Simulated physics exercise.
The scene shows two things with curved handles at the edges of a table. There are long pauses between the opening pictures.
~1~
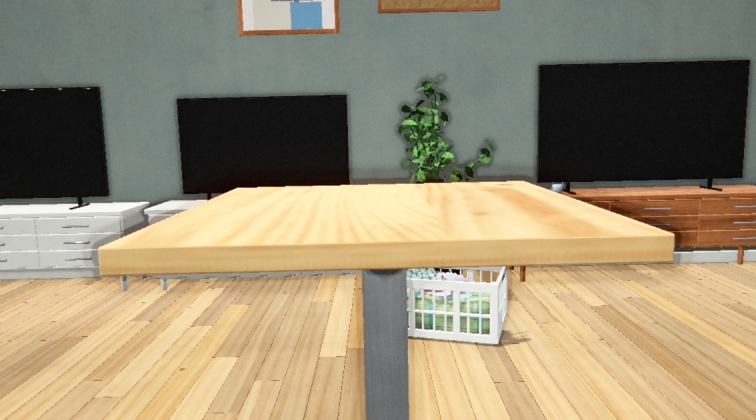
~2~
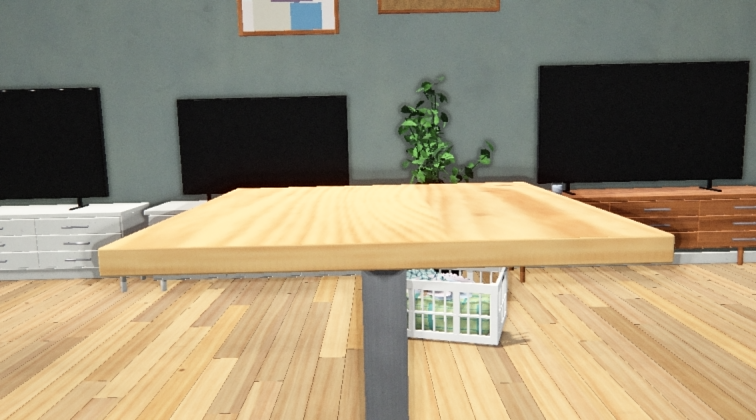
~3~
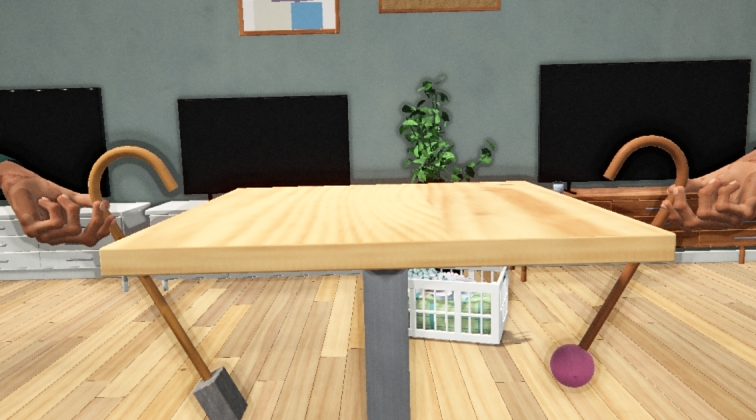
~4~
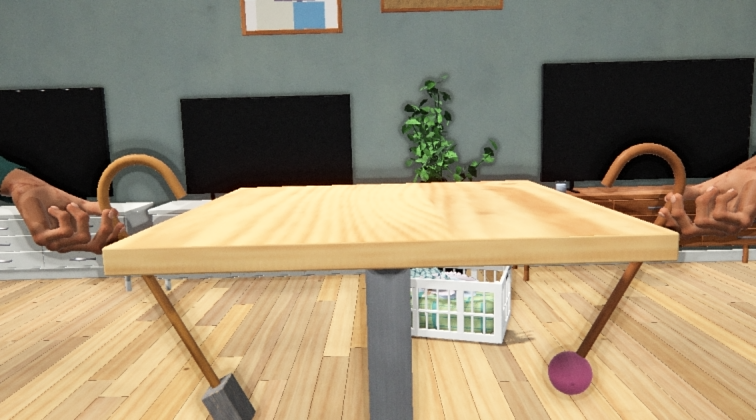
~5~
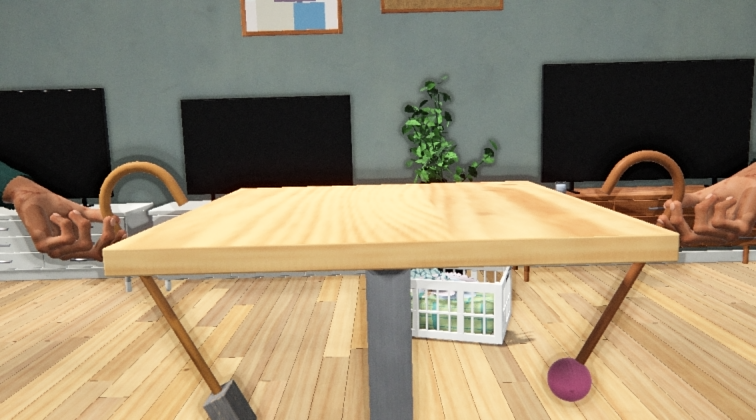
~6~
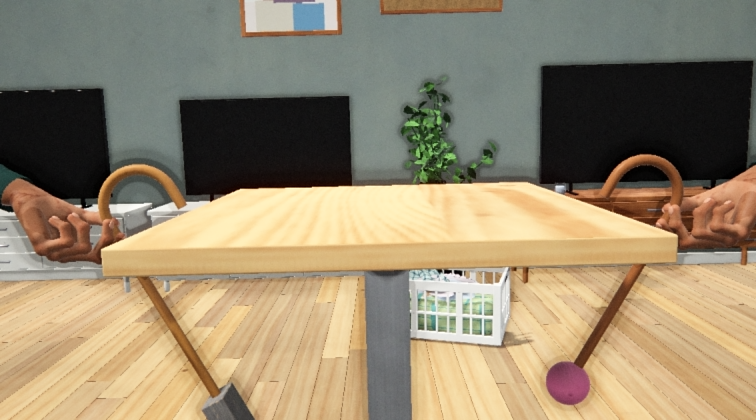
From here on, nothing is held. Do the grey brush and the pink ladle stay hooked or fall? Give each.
Grey brush: Falls. Pink ladle: Falls.
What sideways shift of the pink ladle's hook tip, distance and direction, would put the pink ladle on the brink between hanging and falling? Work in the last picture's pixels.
Move it left about 28 pixels and it flips.
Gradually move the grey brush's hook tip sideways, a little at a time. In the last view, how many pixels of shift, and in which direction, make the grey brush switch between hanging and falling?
12 pixels to the right.
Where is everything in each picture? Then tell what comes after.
In the first picture, table (383, 213).
In the second picture, table (383, 214).
In the third picture, still on the way; grey brush (185, 283); table (384, 213).
In the fourth picture, still on the way; pink ladle (604, 268); table (386, 213).
In the fifth picture, still on the way; grey brush (195, 297); table (387, 213).
In the sixth picture, in place, still held; grey brush (195, 300); pink ladle (602, 279); table (385, 214).
Then, 0.28 s after the last picture, grey brush falling; pink ladle falling.
At rest, the grey brush slips off; the pink ladle slips off.
